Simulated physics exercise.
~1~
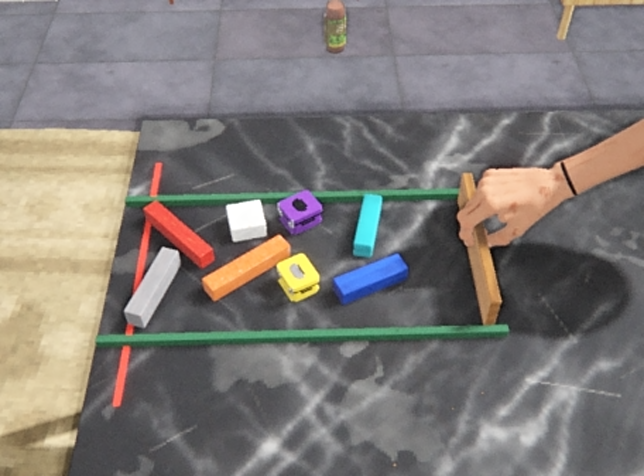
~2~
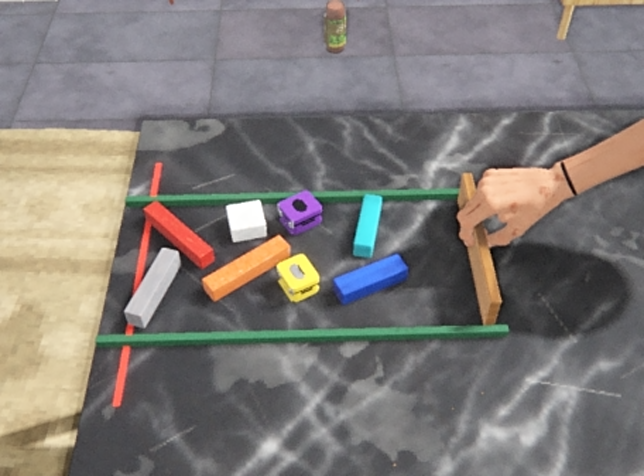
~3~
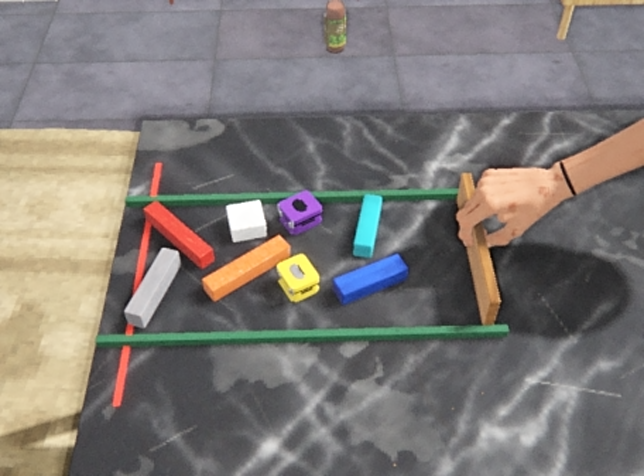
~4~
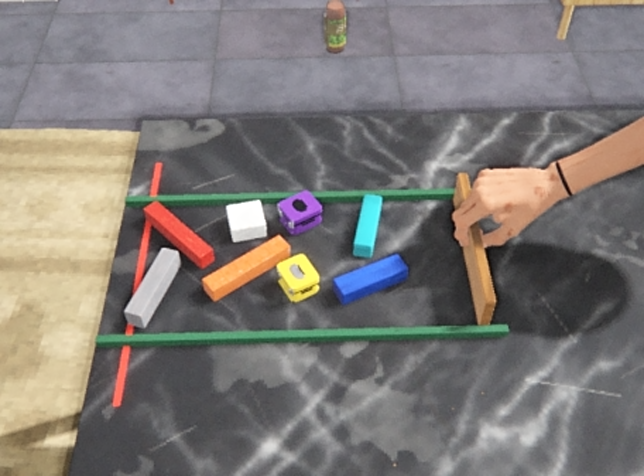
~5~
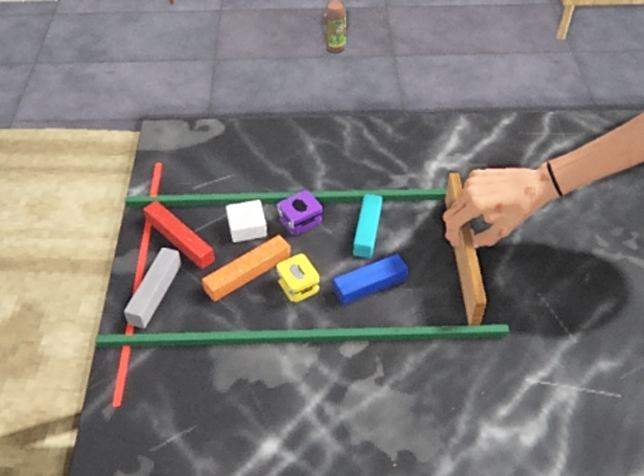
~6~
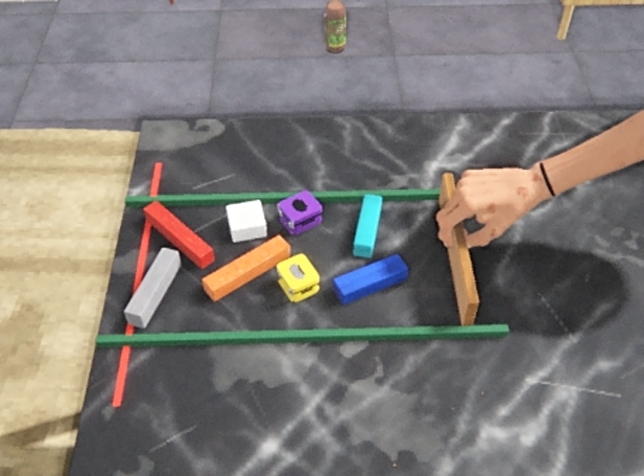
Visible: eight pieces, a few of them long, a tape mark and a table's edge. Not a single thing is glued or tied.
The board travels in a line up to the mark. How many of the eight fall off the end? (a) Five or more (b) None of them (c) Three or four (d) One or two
The answer is a.
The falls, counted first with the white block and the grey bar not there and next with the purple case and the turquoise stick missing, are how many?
Fallen: 4, and 4 in the other try.
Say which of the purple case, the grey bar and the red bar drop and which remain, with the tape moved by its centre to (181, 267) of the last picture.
The outcome is that the purple case does not come off, the grey bar goes down and the red bar goes down.
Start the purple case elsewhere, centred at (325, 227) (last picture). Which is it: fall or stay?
Result: It comes off.
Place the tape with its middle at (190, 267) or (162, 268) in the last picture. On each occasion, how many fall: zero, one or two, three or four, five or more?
For each in order, just one or two and either three or four.
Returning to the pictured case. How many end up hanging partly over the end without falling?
The number would be 0.
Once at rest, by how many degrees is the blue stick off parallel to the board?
It measures close to 0 degrees.
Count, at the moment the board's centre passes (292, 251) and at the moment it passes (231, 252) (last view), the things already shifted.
One spot: 6. Other spot: 8.
Soon after, none off yet; grey bar at rest near (154, 287); red bar at rest near (178, 234); white block at rest near (246, 221).
In the end, the number that fall off is five or more; gone, purple case, yellow case, orange bar, white block, red bar and grey bar.
